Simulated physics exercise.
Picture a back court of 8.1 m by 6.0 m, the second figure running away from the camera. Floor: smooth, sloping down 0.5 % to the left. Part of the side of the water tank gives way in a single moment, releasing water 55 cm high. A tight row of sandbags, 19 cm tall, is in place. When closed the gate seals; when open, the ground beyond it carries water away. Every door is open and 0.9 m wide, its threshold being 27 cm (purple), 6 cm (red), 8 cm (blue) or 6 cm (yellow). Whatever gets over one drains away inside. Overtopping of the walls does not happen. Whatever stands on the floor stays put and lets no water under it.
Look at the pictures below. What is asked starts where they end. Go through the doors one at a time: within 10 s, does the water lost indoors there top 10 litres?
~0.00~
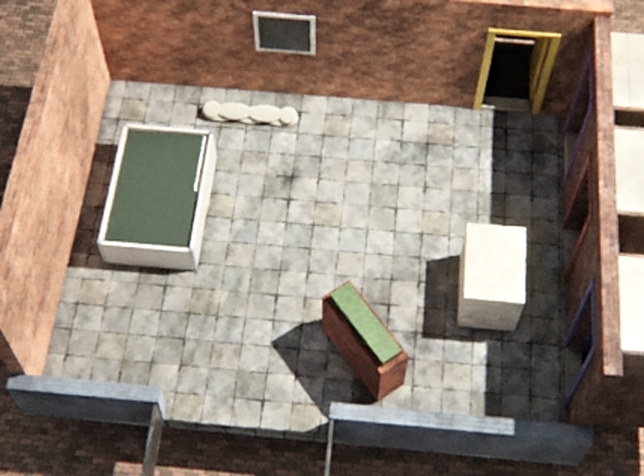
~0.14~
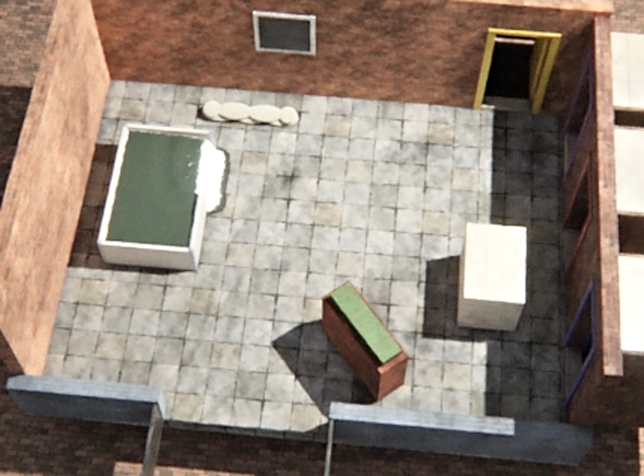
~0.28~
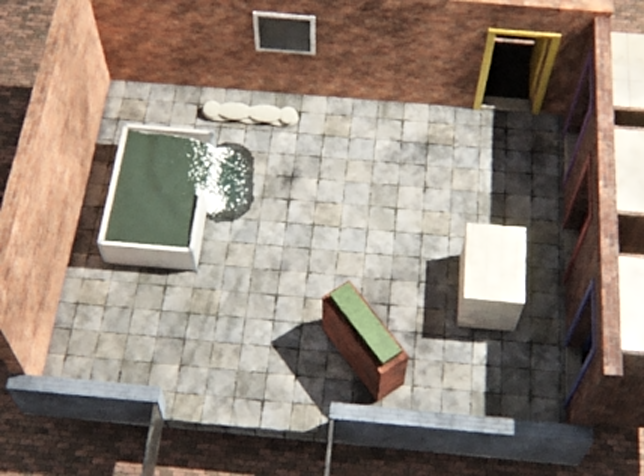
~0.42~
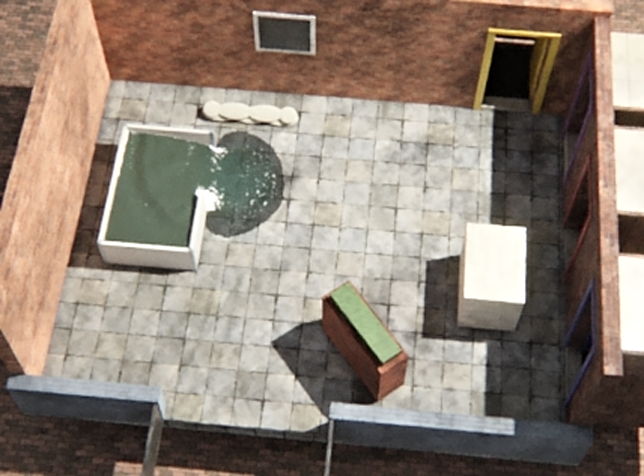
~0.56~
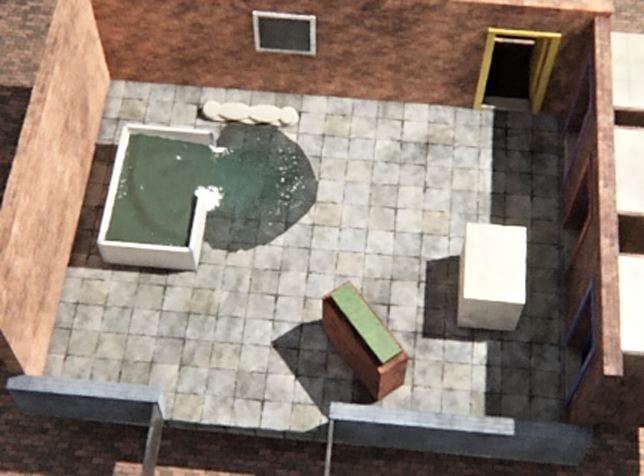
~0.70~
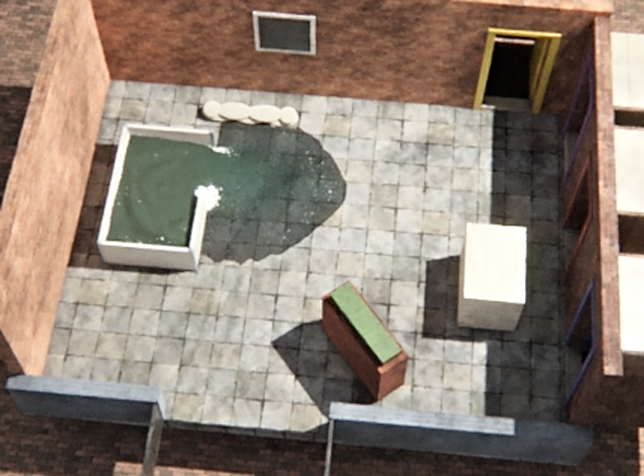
Purple door - no, it does not. Red door - yes, it does. Blue door - no, it does not. Yellow door - yes, it does.
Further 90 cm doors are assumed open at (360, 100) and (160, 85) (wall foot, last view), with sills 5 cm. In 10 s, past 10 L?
First door beyond the limit, second door short of the limit.
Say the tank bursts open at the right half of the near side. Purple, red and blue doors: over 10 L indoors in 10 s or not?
The purple door comes out less than that, the red door less than that and the blue door less than that.
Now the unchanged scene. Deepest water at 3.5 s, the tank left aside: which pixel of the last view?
Around (547, 141).
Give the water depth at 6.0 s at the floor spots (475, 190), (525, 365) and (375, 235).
9, 3, 2 cm.
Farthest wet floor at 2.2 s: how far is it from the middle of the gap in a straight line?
I'd say close to 5.6 m.
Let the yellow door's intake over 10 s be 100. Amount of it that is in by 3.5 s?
By then it's near 0% of the total.
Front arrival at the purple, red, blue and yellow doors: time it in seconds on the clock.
Door times: Purple 2.6 s / red 2.6 s / blue 4.5 s / yellow 2.4 s.
After 1.4 s water covers 25 % of the floor and is deepest (29 cm) near (218, 168); purple door not reached, red door not reached, blue door not reached, yellow door not reached.
After 2.2 s water covers 40 % of the floor and is deepest (22 cm) near (216, 177); purple door not reached, red door not reached, blue door not reached, yellow door not reached.
After 3.5 s water covers 50 % of the floor and is deepest (23 cm) near (547, 141); purple door 21 cm at the sill, 0 L in, red door 11 cm at the sill, 9 L in, blue door not reached, yellow door 6 cm at the sill, 1 L in.
After 6.0 s water covers 60 % of the floor and is deepest (12 cm) near (480, 254); purple door 10 cm at the sill, 0 L in, red door 9 cm at the sill, 35 L in, blue door 3 cm at the sill, 0 L in, yellow door 10 cm at the sill, 28 L in.
After 10.0 s water covers 70 % of the floor and is deepest (8 cm) near (417, 394); purple door 6 cm at the sill, 0 L in, red door 5 cm at the sill, 42 L in, blue door 6 cm at the sill, 0 L in, yellow door 5 cm at the sill, 41 L in.
